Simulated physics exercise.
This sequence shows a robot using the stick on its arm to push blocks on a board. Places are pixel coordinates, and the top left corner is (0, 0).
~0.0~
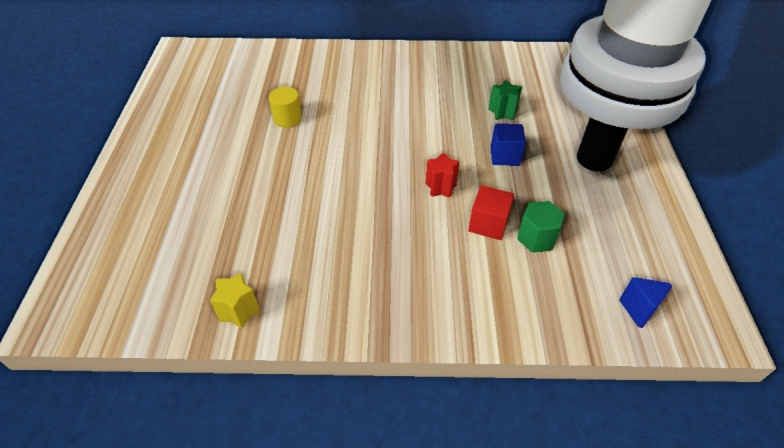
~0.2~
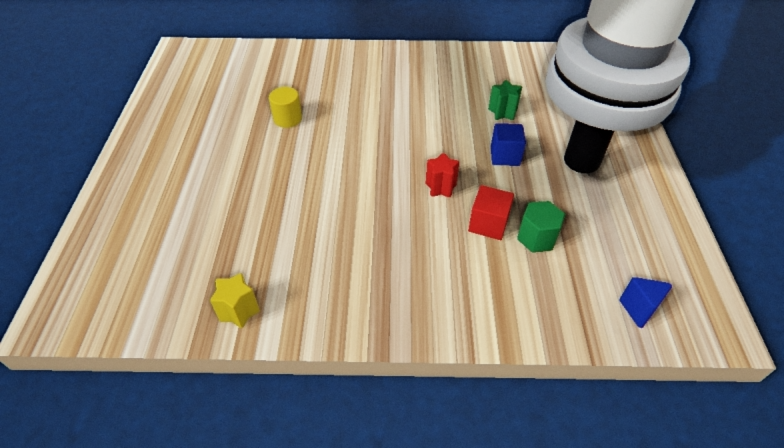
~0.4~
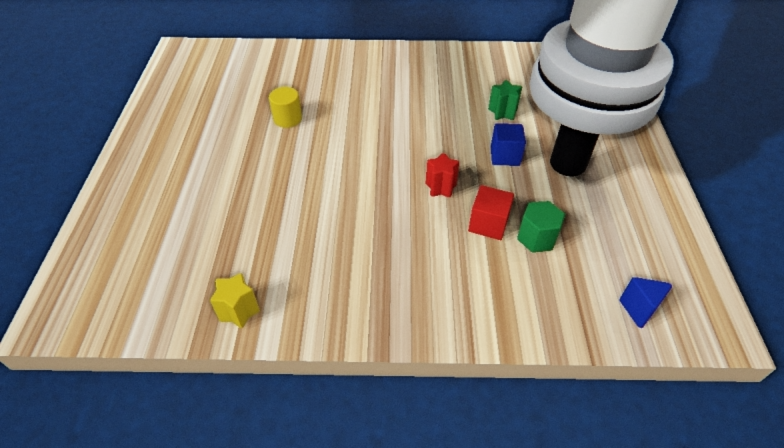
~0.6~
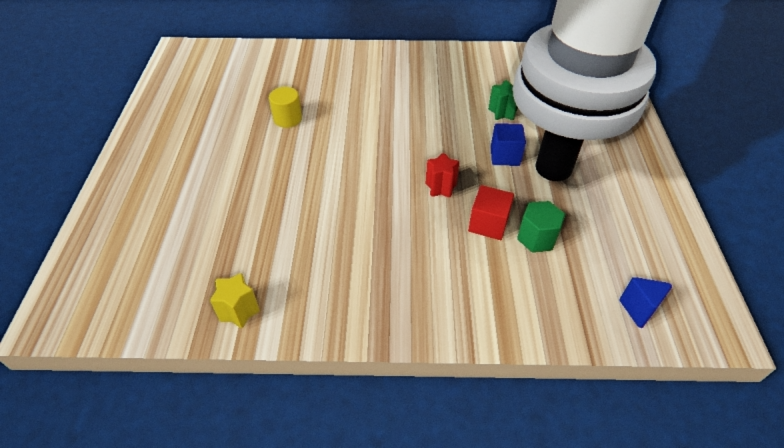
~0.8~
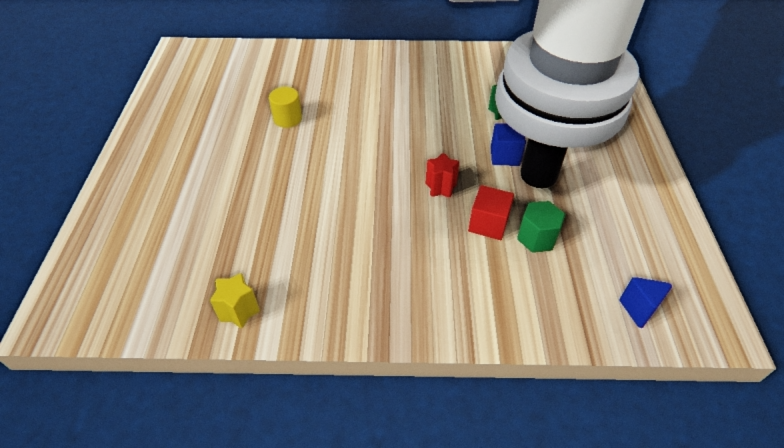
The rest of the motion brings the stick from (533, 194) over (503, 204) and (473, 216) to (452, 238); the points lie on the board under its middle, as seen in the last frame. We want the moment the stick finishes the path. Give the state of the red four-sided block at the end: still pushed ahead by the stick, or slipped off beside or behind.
Still in front.
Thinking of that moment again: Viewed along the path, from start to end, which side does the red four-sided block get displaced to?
Moves left.
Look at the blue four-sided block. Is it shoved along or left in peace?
It will be resting on its spot.
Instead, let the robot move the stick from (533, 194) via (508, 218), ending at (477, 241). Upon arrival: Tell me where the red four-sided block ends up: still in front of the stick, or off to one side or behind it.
It will keep going ahead of the stick.
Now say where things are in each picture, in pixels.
Lower end of the stick (594, 161), tops of blocks, red four-sided block (494, 200), blue four-sided block (510, 132), green six-sided block (545, 214), in the first frame.
Stick (581, 163), blocks as before, in the second frame.
Stick (568, 165), blocks as before, in the third frame.
Stick (553, 170), blocks as before, in the fourth frame.
Stick (538, 177), red four-sided block (494, 200), blue four-sided block (510, 132), green six-sided block (545, 214), in the fifth frame.
What follows on the original path. One third of the way, stick (506, 187); red four-sided block (491, 203).
Two thirds of the way, stick (476, 200); red four-sided block (470, 221), turned 15° anticlockwise.
At the end, stick (455, 221); red four-sided block (453, 246), turned 25° anticlockwise; blue four-sided block not moved; green six-sided block not moved.
